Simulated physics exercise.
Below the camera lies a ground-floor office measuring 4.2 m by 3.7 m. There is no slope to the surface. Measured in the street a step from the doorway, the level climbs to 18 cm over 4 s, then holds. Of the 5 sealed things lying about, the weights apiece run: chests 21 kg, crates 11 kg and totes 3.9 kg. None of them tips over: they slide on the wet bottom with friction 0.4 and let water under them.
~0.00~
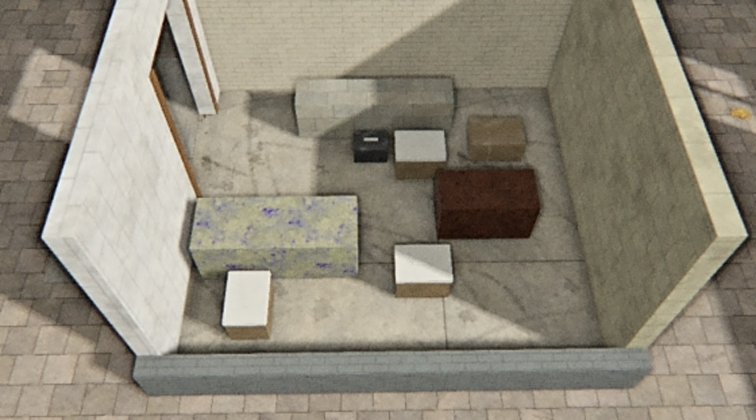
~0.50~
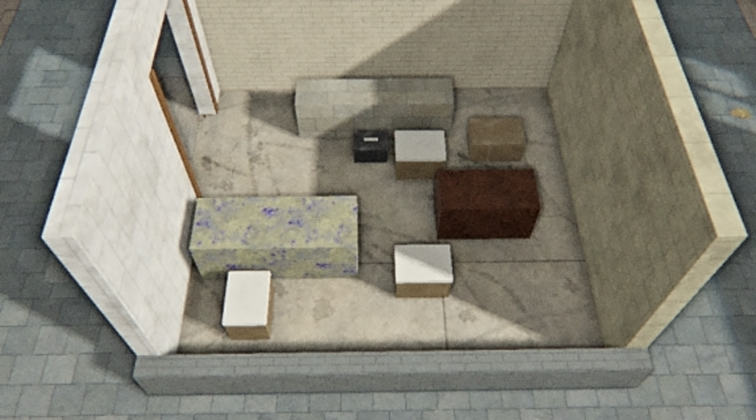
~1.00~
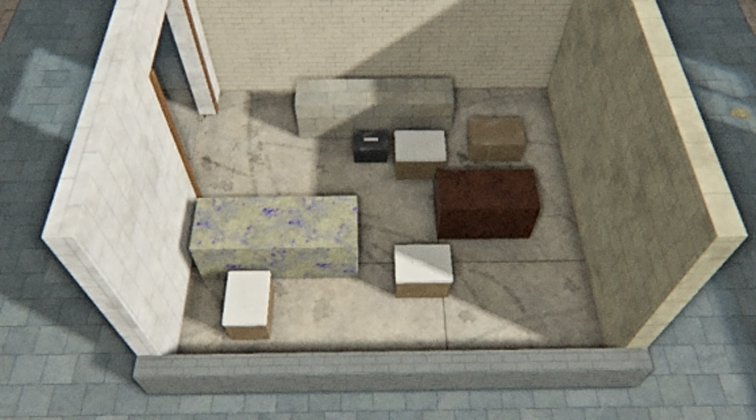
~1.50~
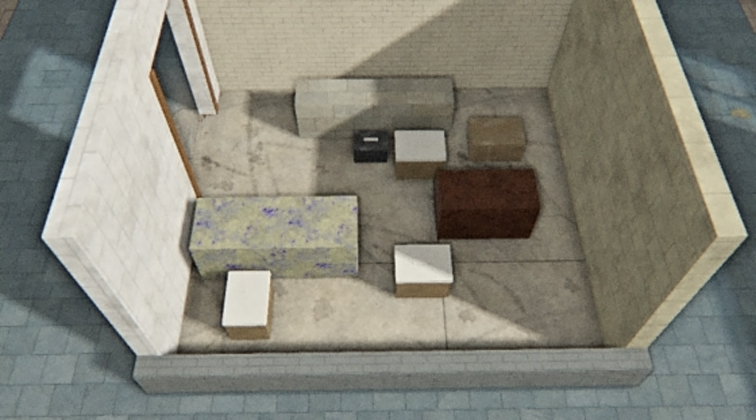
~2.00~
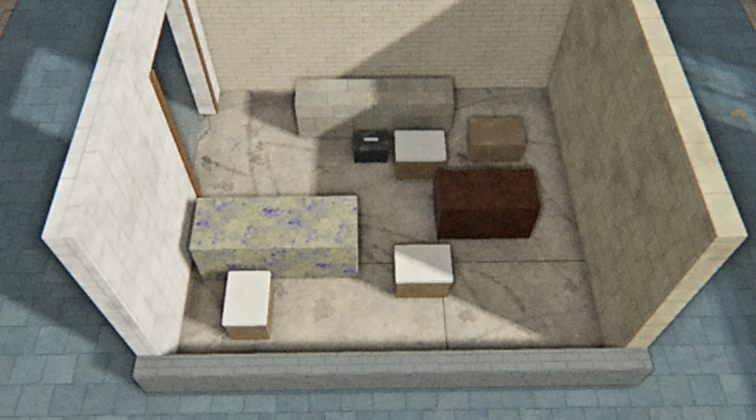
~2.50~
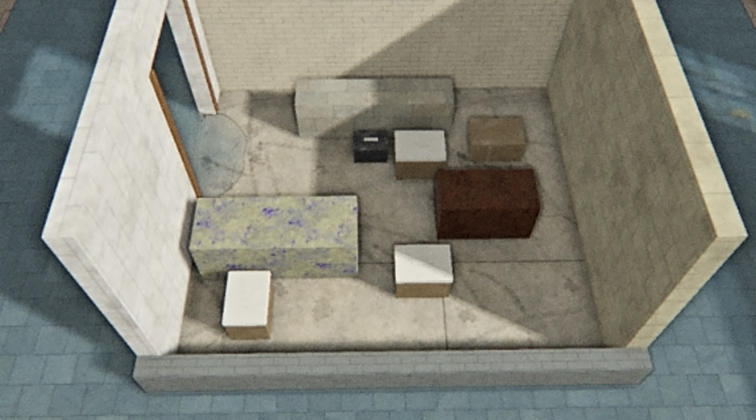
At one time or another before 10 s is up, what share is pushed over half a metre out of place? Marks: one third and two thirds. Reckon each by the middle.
Watching this, the moved portion will sit in the third-to-two-thirds range.
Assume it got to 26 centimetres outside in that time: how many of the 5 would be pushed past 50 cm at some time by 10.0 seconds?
In that case the number is 4.
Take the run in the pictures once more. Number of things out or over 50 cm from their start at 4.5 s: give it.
By then the count is 0.
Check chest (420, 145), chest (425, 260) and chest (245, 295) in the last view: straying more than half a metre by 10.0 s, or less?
Beyond, within, within.
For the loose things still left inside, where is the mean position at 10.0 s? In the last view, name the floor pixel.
Near (421, 198).
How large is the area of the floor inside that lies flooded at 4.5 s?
Near 4.0 m2 in all.
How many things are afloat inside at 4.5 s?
Of them, 1.
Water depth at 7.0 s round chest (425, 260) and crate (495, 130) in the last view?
Roughly 4 and 2 cm.
After 3.5 s 0 of 5 are over 50 cm from their spots; 0 afloat.
After 4.5 s 0 of 5 are over 50 cm from their spots; 1 afloat.
After 7.0 s 0 of 5 are over 50 cm from their spots; 1 afloat.
After 10.0 s 2 of 5 are over 50 cm from their spots, and 2 have been at some point; 3 afloat.
